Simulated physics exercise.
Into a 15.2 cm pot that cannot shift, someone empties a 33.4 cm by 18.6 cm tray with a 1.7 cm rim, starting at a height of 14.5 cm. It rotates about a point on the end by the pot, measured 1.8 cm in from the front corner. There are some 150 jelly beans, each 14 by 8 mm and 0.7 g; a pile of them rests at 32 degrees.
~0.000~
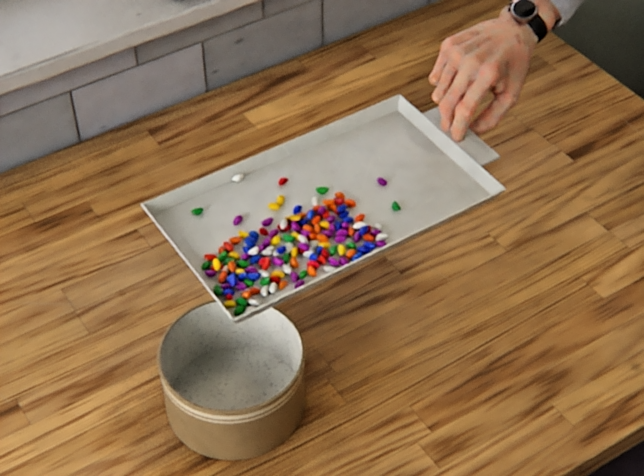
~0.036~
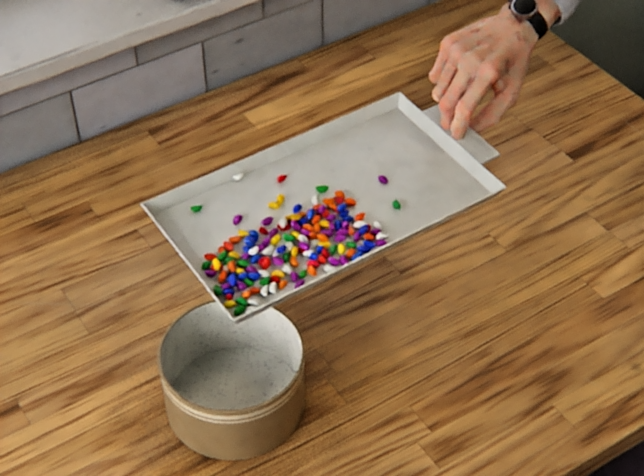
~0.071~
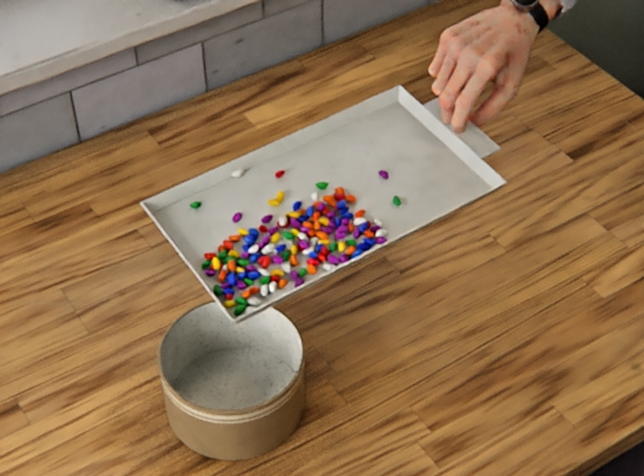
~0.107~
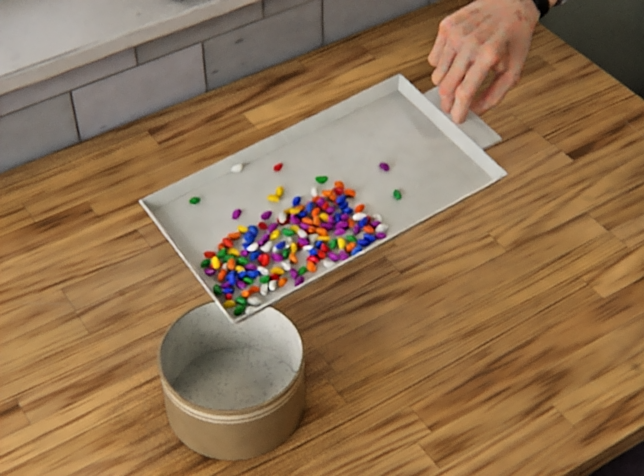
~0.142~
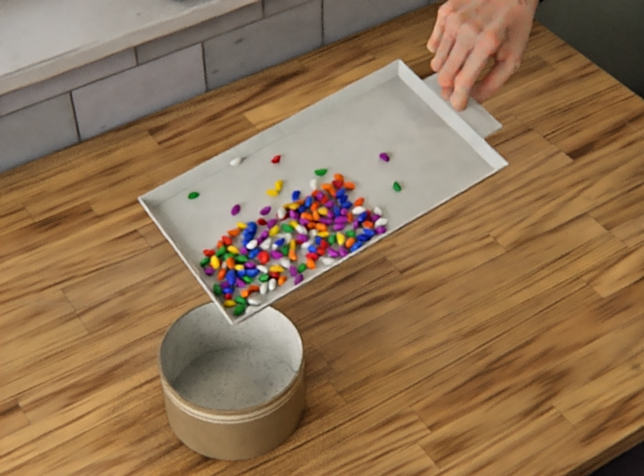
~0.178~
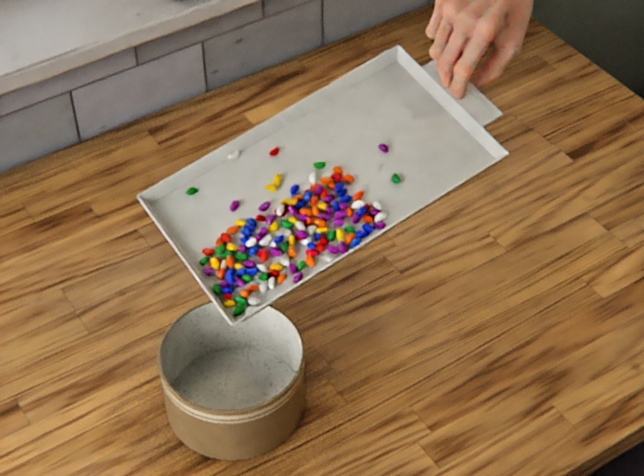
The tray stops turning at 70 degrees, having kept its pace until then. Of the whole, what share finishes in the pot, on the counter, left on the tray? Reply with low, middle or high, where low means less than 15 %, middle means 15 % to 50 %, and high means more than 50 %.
My answer: Pot - high; counter - low; tray - low.
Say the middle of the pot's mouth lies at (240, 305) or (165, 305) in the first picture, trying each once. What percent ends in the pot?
Roughly 0 and 0 percent.
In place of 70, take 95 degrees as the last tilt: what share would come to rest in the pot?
In that case, near 95 percent.
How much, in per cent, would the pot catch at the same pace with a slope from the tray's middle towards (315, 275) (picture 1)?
Estimate: Some 85 per cent.
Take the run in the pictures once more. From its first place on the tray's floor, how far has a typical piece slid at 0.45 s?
Displacement on the tray: About 2 cm.
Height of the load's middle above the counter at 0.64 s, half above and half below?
Roughly 18 centimetres, more or less.
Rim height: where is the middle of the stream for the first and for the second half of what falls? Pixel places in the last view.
Roughly (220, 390) to begin with, later roughly (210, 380).
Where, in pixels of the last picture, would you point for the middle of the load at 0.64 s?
Load centre: About (239, 283) px.
After 0.45 s, tilt 41 degrees; the tray holds 100 %, the pot 0 %.
After 0.64 s, tilt 60 degrees; the tray holds 95 %, the pot 0 %.
After 0.94 s, tilt 70 degrees; the tray holds 15 %, the pot 70 %.
In the end, at 2.2 s, pot 90 %, counter 5 %, tray 5 %.
